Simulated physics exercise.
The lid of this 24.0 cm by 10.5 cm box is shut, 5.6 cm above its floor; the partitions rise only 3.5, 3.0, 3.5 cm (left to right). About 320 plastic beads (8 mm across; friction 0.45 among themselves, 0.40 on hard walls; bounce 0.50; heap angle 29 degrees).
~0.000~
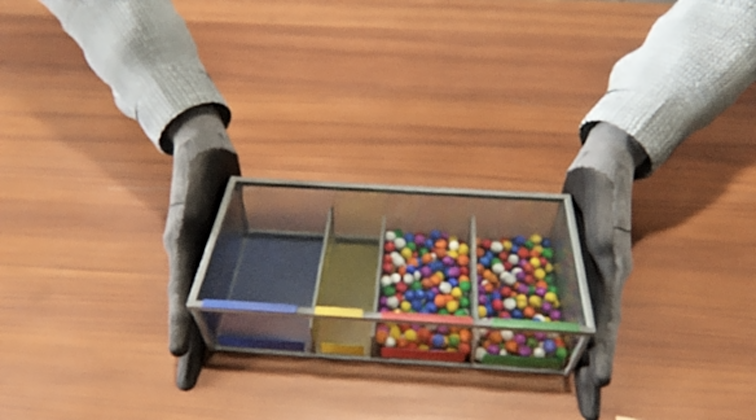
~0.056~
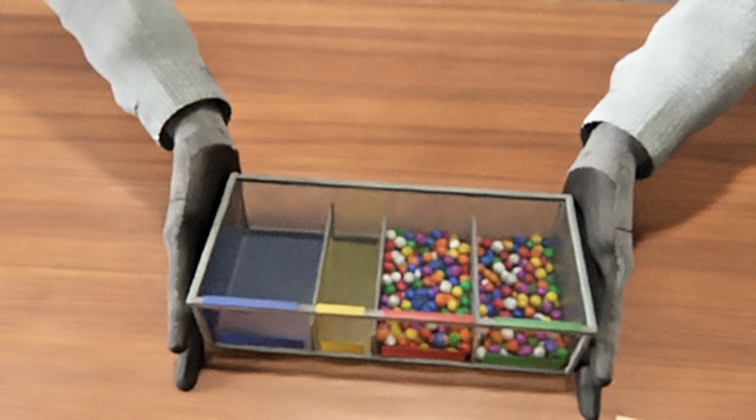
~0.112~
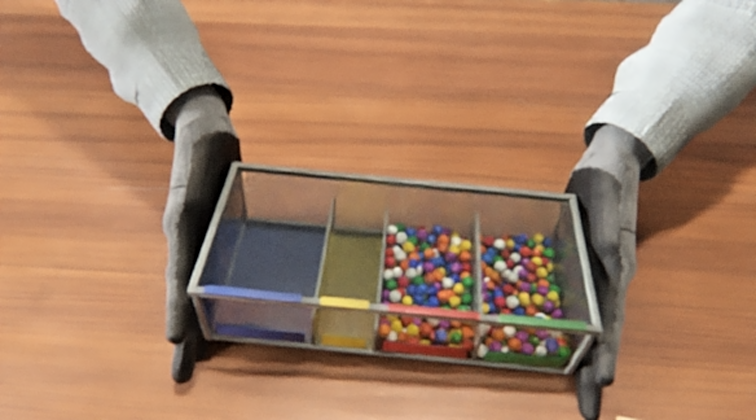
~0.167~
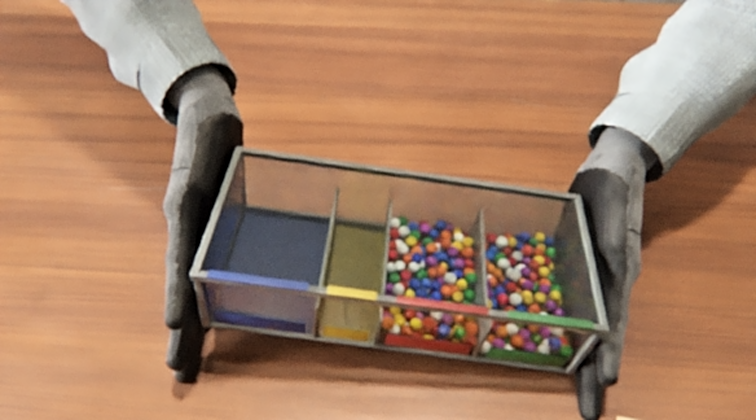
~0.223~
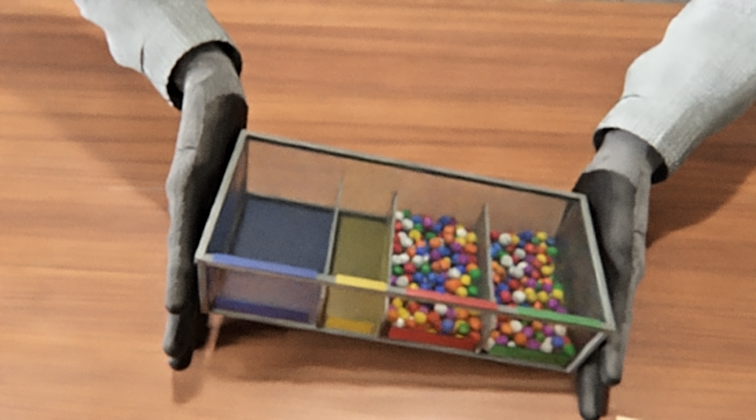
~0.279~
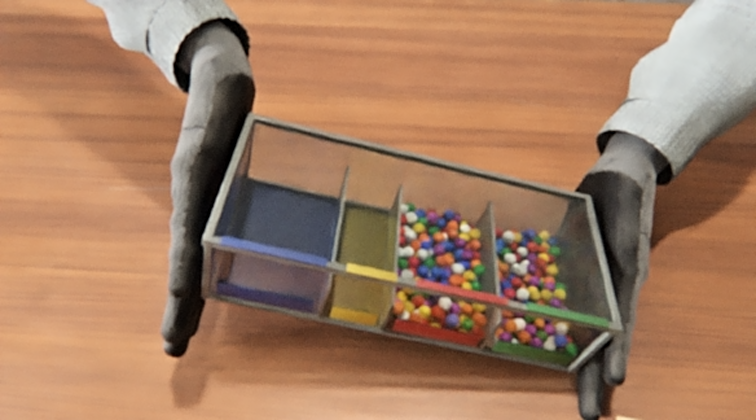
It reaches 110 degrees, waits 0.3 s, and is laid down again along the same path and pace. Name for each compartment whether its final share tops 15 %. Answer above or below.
Red below, blue below, green above, yellow below.
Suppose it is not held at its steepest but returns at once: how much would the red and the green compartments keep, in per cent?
Red 0, green 100.
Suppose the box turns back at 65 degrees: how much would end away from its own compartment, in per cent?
About 0 per cent.
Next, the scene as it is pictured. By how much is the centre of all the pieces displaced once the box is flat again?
About 4.0 cm.
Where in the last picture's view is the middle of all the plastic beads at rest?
Near (527, 281).
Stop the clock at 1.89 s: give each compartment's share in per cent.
Red 10, blue 0, green 90, yellow 0.
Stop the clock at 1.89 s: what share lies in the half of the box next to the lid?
Roughly 70 per cent.
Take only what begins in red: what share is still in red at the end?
Roughly 0 per cent.
After 1.89 s, tilt 110 degrees; red 10 %, green 90 %.
Then, at 2.97 s, tilt 55 degrees; green 100 %.
After 4.01 s, tilt 0 degrees; green 100 %.
In the end, at 4.7 s, red 0 %, blue 0 %, green 100 %, yellow 0 %.
